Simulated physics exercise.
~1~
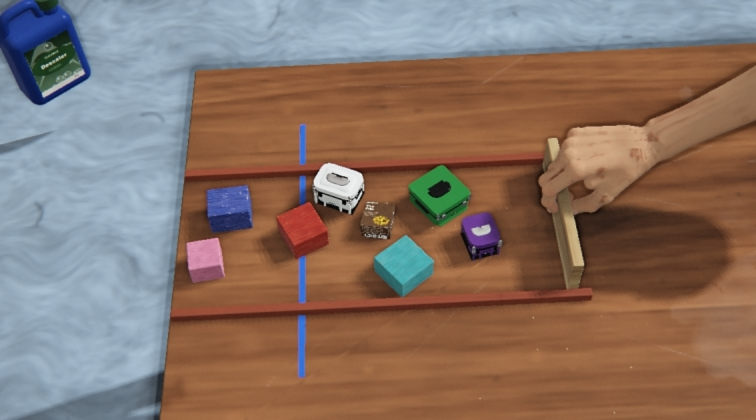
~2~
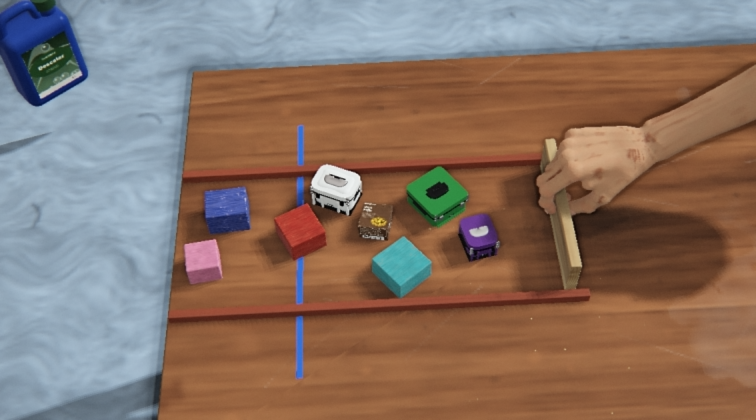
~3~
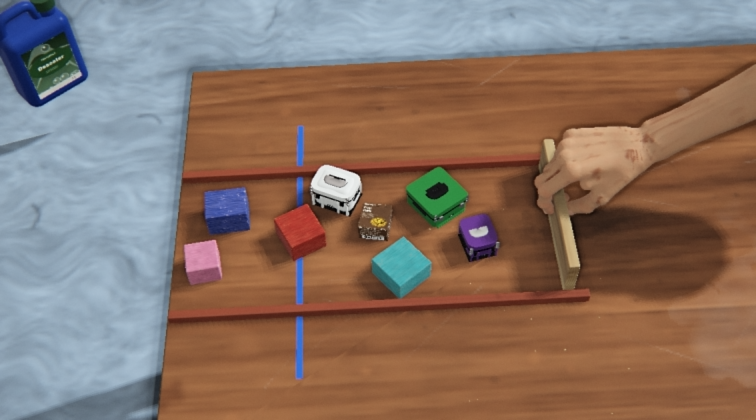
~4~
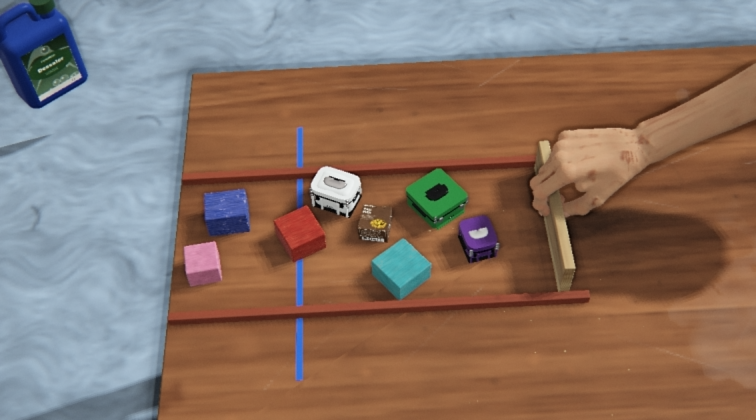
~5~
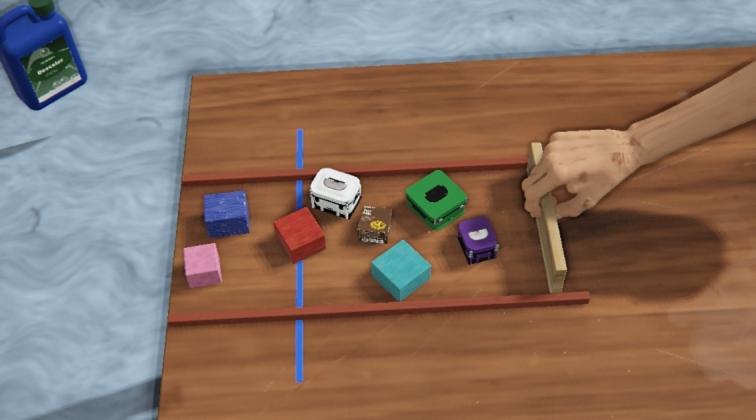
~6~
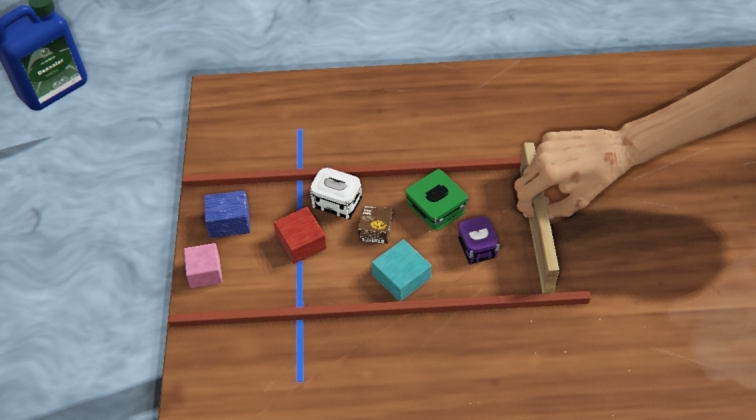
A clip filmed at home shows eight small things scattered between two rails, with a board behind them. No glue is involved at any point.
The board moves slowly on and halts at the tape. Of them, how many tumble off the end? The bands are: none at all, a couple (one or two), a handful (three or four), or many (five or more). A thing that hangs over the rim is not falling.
It is none at all.
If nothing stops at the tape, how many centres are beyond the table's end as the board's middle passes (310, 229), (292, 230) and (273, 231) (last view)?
0; 0; 1.
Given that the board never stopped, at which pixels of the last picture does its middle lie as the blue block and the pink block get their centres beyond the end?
Near (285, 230) and (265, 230).
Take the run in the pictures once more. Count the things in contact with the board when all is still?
The count is 3.
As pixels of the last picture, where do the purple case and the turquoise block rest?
You'll find the purple case at roughly (285, 247) and the turquoise block at roughly (278, 288).
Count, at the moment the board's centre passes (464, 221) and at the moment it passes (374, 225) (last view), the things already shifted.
Tally: 2; 6.
A little later, none off yet; pink block at rest near (203, 266); blue block at rest near (227, 214); red block at rest near (300, 235).
Next, none off yet; pink block at rest near (203, 266); blue block moving near (221, 216); red block shifted about its own width near (249, 247).
When it is over, the number that fall off is zero.
